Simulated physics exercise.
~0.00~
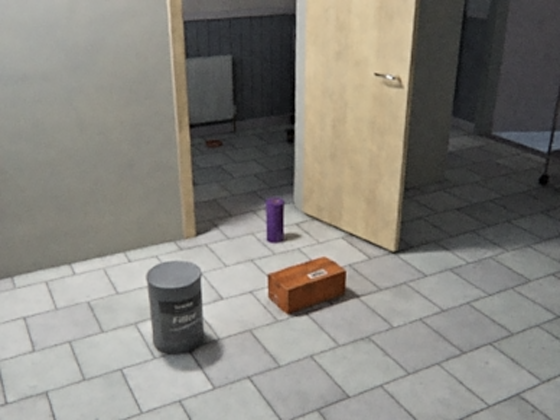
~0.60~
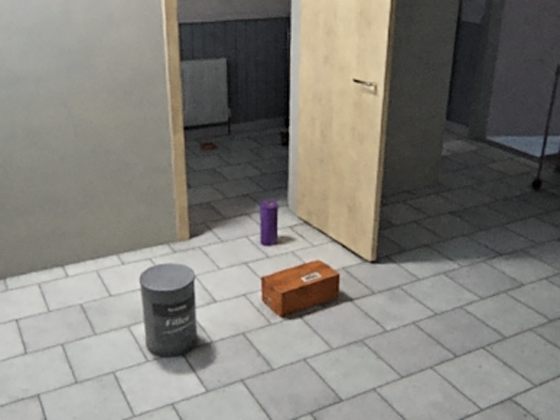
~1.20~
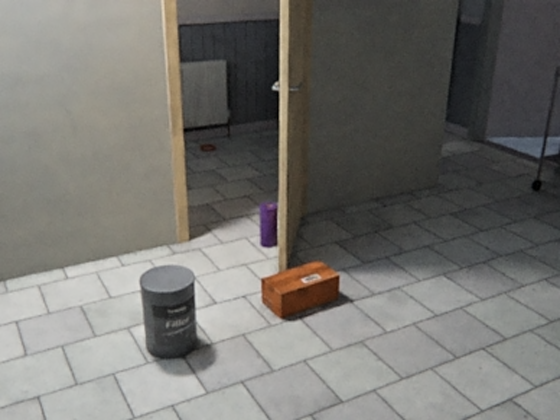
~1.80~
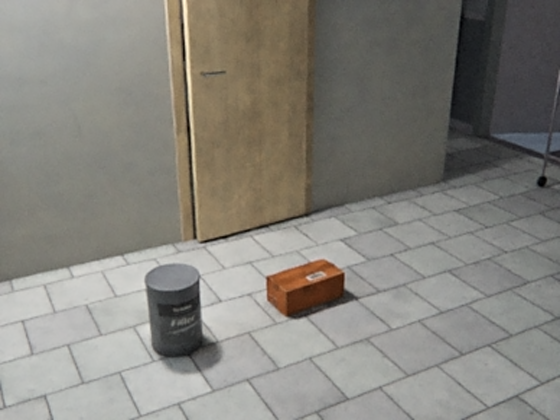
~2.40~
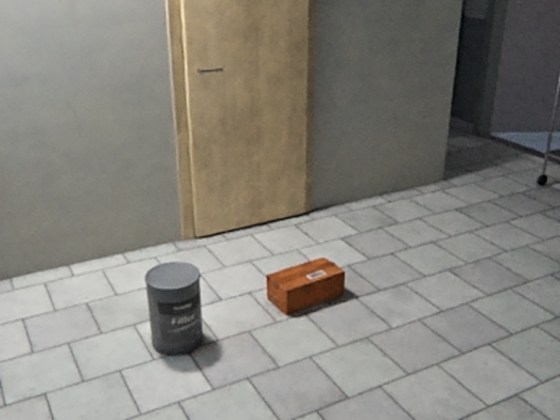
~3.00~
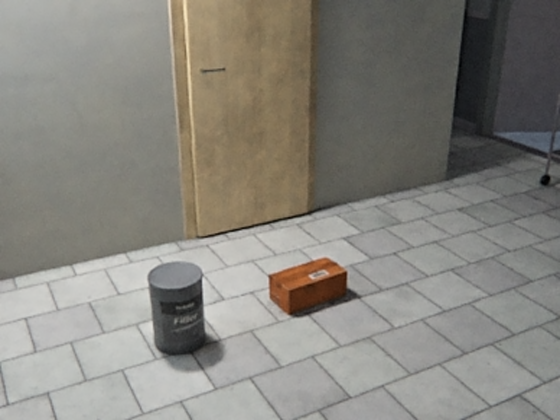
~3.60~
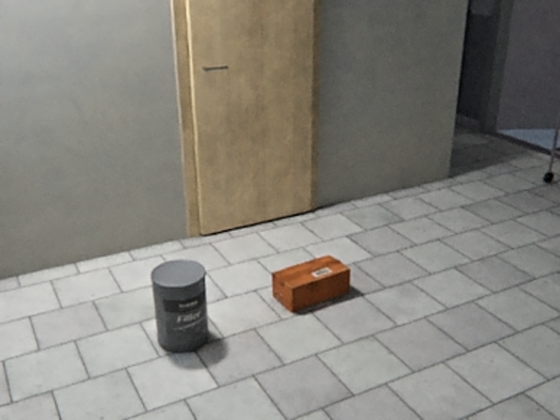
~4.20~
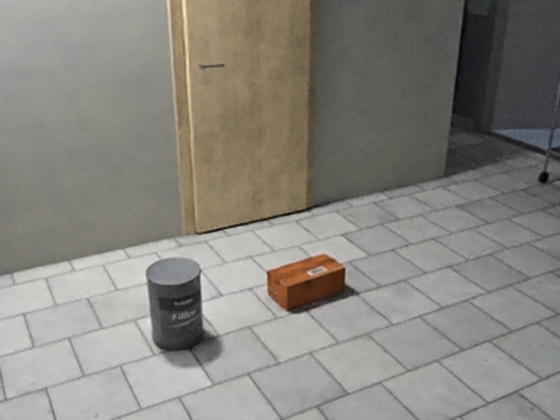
A pale wooden door stands open in a grey-walled room with a light tiled floor, seen from slightly above by a gently swaying camera. A dark grey tub sits at the left, an orange box lies near the middle, and an upright purple roll stands in the doorway beside the door. The door swings leftward toward its frame, with nobody in sight, and its edge passes behind the box as it nears the roll. The roll then disappears from view as the door closes. The door ends shut, while the tub and box remain where they were.
